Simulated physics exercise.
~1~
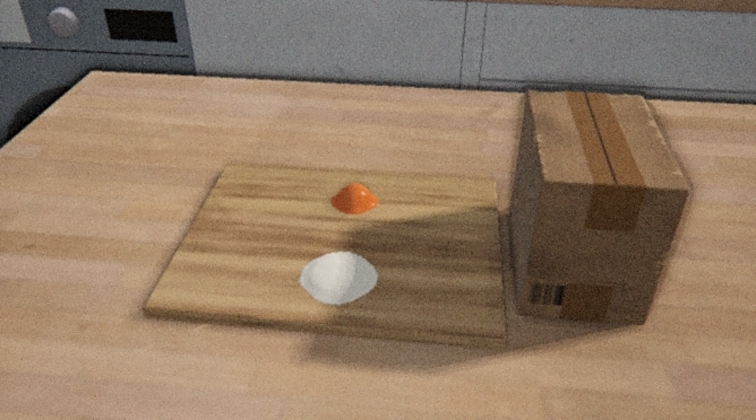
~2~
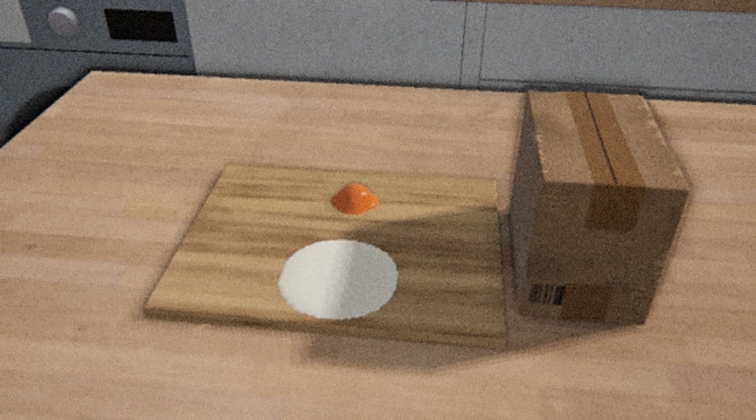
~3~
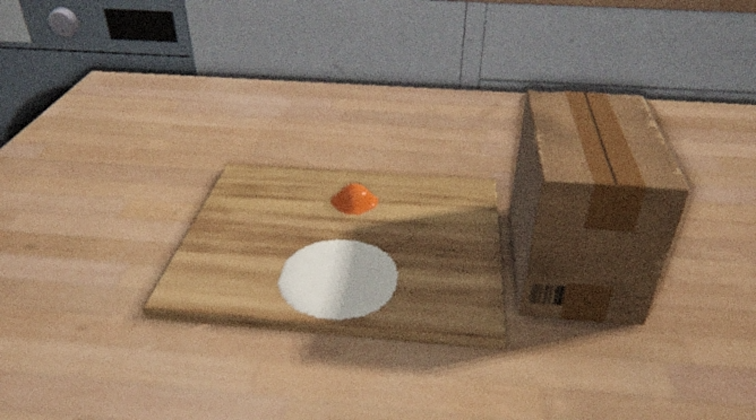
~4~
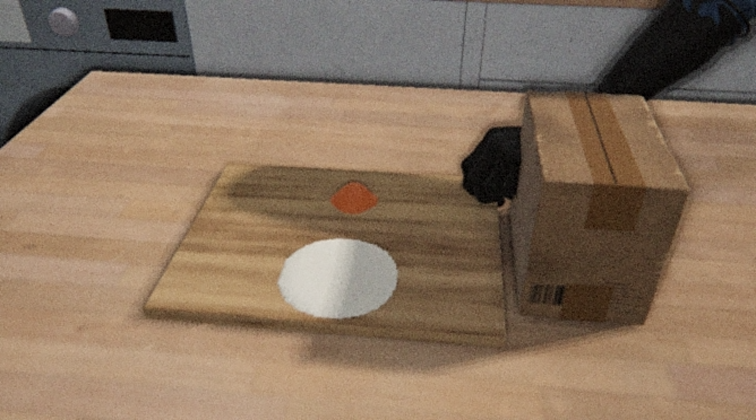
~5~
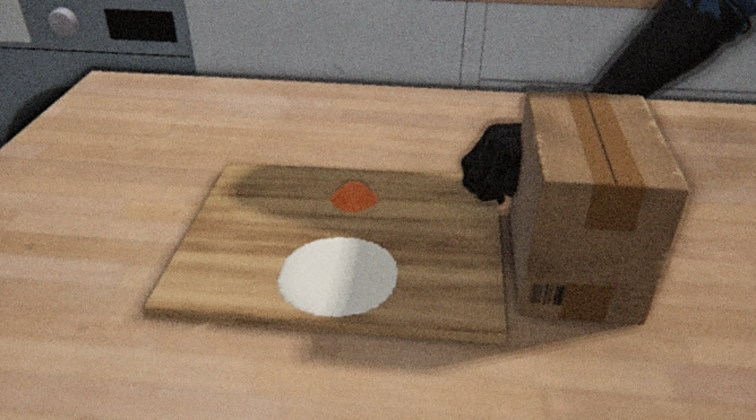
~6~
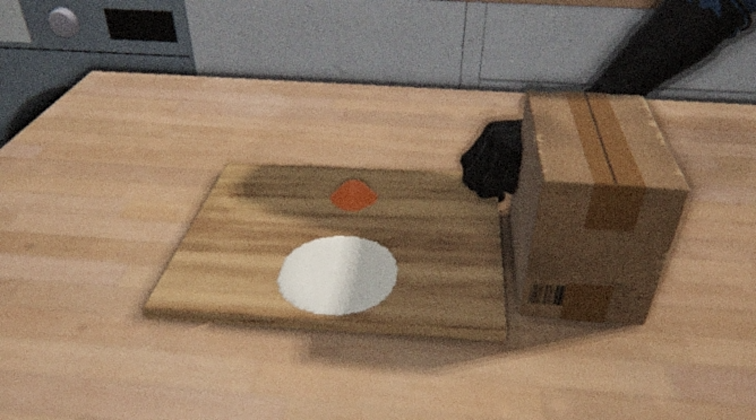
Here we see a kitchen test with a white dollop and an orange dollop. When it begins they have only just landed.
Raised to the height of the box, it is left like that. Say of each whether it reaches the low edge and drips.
Recorded: White dollop leaves the surface; orange dollop does not leave.
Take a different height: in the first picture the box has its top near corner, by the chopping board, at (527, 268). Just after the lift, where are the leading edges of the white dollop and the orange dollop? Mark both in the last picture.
The tips end near (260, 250) and near (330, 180), in that order.
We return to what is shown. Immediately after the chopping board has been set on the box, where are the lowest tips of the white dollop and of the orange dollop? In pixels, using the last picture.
I'd say close to (182, 254) for the first and close to (306, 143) for the second.
A moment on, slope about 30°; the white dollop has crept down a long way; the orange dollop has not moved.
Further on, the white dollop is dripping off the low end; the orange dollop has not moved.
When it is over, slope about 30°; the white dollop is dripping off the low end; the orange dollop has not moved.
